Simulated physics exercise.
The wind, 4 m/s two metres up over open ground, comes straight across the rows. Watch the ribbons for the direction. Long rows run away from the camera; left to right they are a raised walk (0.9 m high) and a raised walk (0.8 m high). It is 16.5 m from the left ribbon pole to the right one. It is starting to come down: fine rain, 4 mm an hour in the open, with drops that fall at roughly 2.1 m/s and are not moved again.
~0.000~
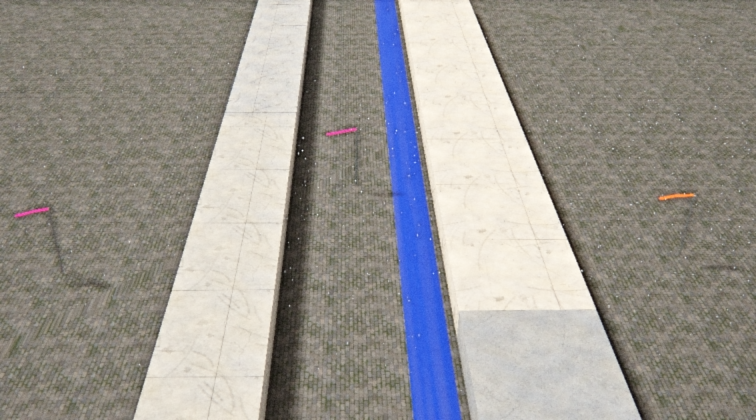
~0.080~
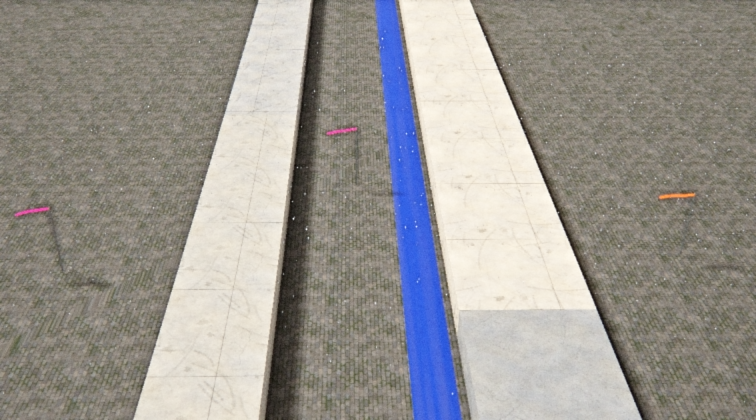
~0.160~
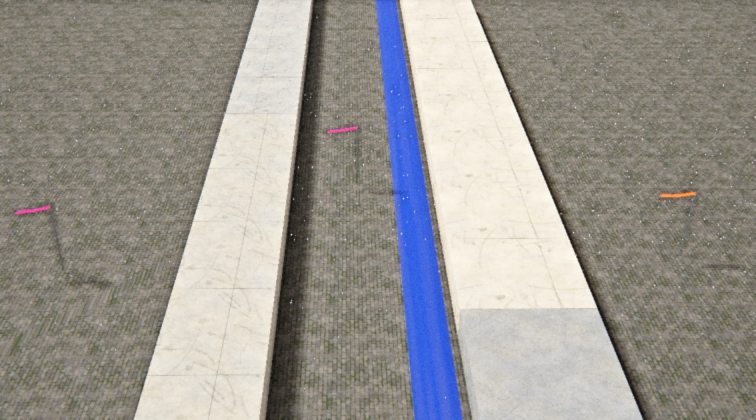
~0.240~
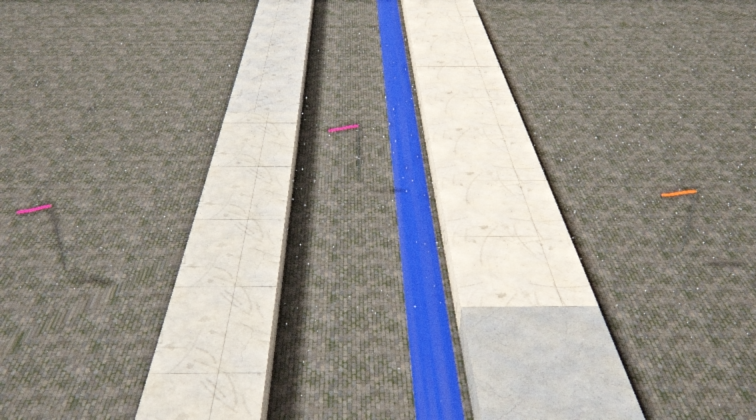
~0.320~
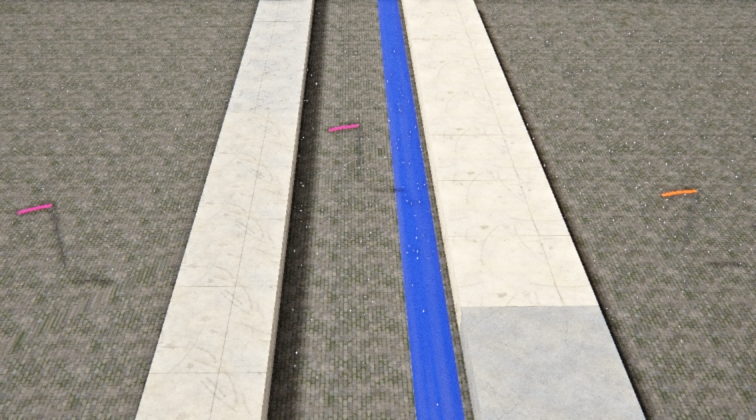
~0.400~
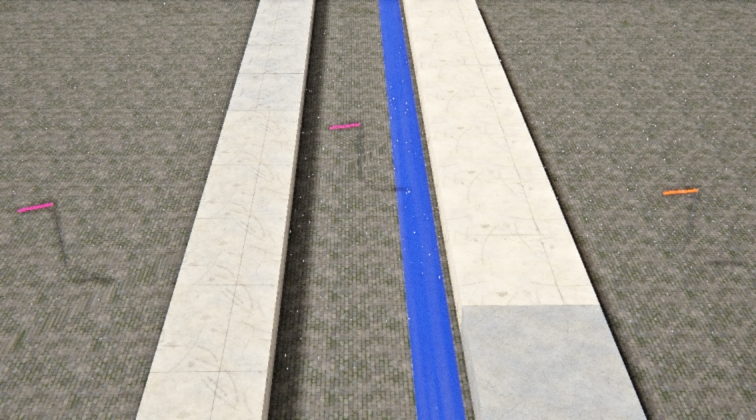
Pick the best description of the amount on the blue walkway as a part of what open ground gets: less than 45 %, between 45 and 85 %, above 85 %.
On the blue walkway: From 45 to 85 % of what open ground gets.
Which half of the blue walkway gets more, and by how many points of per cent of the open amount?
The left one, some 35 points more.
After 10 minutes open ground has 0.7 mm and the blue walkway 0.5 mm.
After 30 minutes open ground has 2.0 mm and the blue walkway 1.4 mm.
After 60 minutes open ground has 4.0 mm and the blue walkway 2.8 mm, so the blue walkway has 70 % of the open amount; the left half of it has 88 %, the right half 52 %.
